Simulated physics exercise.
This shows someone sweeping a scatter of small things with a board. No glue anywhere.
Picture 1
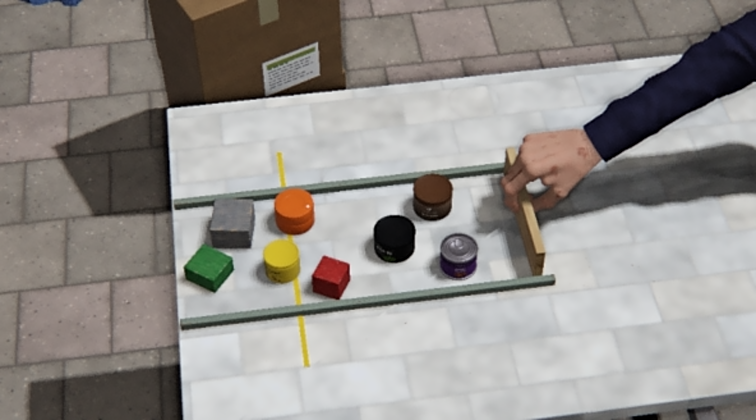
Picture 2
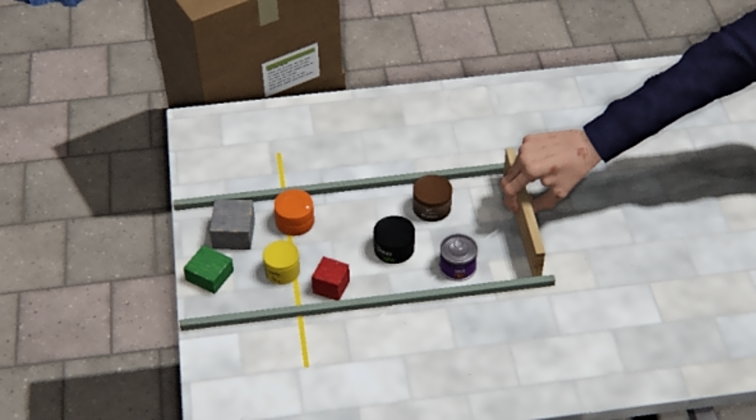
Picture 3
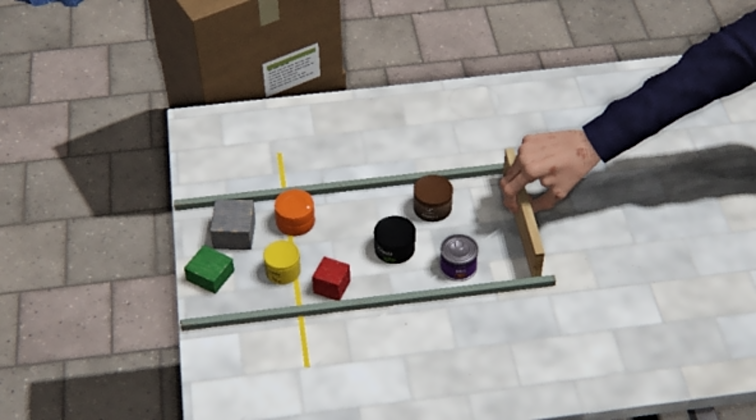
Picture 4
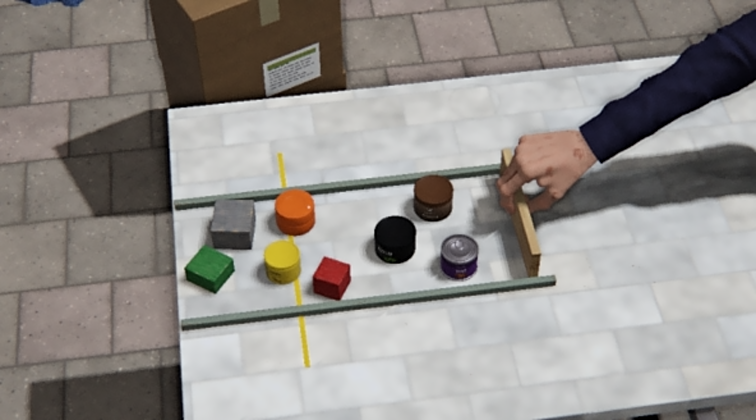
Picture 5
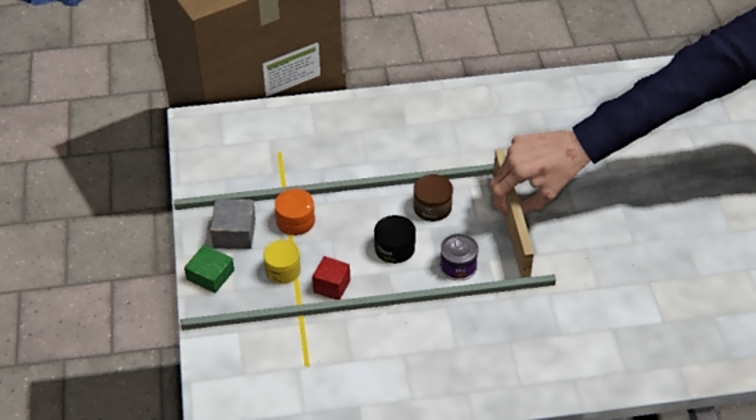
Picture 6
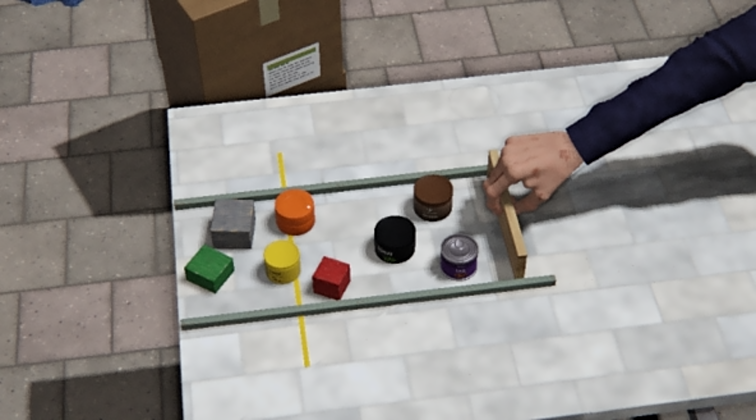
On a pale tabletop outdoors, a hand holds a wooden board upright between two rails and slides it slightly left toward a purple tin, while the tin and the other scattered tubs, lid and blocks stay still.
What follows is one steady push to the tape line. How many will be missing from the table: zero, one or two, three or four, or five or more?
As it turns out, the number that fall off is zero.
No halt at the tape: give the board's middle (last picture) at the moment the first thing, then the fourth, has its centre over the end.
About (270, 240), then (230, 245).
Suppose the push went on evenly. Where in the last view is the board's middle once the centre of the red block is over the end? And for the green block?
Its middle is around (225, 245) and around (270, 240).
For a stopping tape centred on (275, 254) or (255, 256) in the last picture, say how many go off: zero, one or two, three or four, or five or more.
For each place: None at all; 1 or 2.
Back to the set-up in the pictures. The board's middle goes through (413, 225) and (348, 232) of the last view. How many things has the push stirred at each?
First 3, then 5.
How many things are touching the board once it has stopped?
The number is 3.
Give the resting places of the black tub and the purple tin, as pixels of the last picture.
Near (272, 247) and (278, 278).
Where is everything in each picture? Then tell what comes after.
Green block (209, 268); grey block (233, 224); yellow tub (282, 262); board (524, 211); tape (292, 252), in the first picture.
Grey block (233, 224); brown tub (432, 199), in the second picture.
Yellow tub (282, 263); purple tin (459, 258), in the third picture.
Green block (210, 269); red block (332, 279), in the fourth picture.
Grey block (233, 224); orange lid (295, 212), in the fifth picture.
Green block (210, 269); grey block (234, 224); yellow tub (282, 262); board (506, 214); tape (293, 252), in the sixth picture.
Soon after, none off yet; green block at rest near (210, 269); grey block at rest near (234, 224); yellow tub at rest near (282, 262).
After that, none off yet; green block at rest near (210, 269); grey block displaced a little near (221, 225); yellow tub displaced a little near (270, 264).
In the end, the number that fall off is zero.
